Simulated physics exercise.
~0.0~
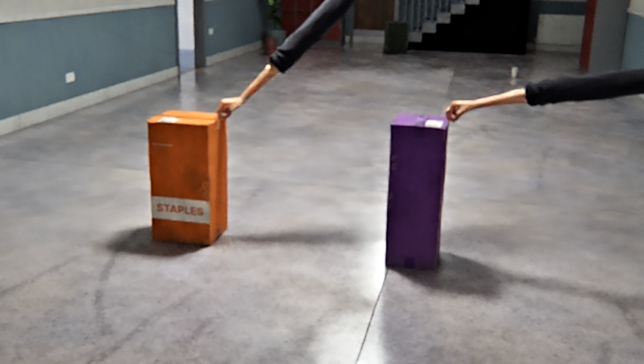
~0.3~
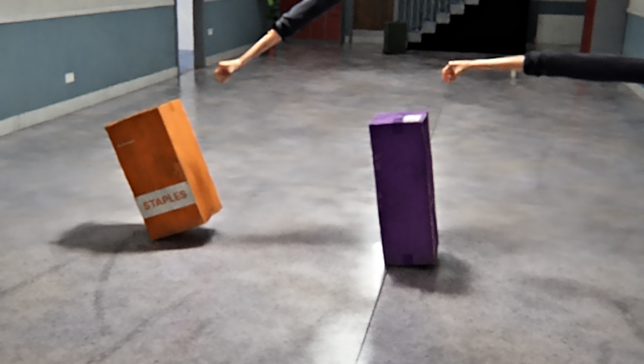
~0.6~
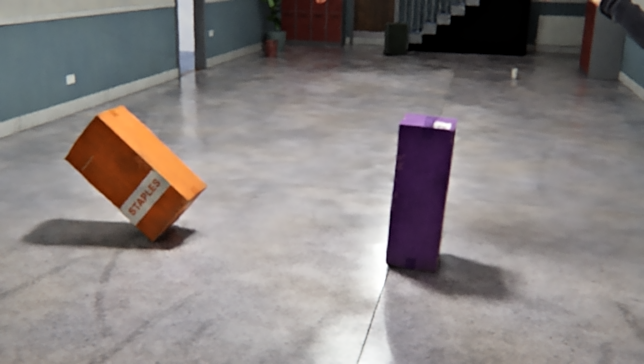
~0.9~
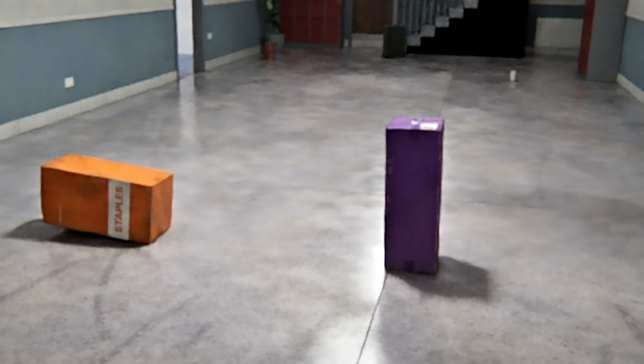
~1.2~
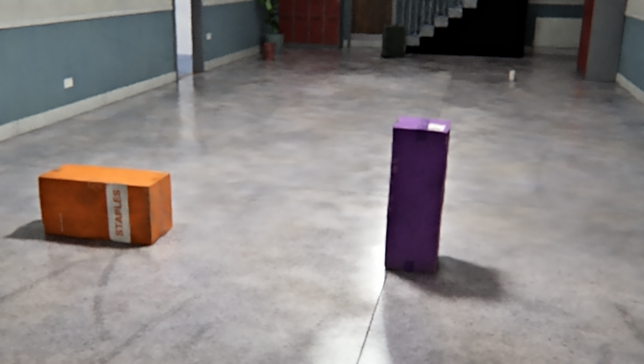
In a wide hallway with a smooth grey floor and stairs at the back, an orange parcel marked Staples and a taller-looking purple box stand upright, each with a hand at its top edge. The hands let go and draw back, and both boxes lean to the left, the orange one much more steeply. The orange parcel keeps tipping while the purple box rocks back to the right. The orange parcel then drops onto its side. At the end it lies on the floor at left, while the purple box stands upright.
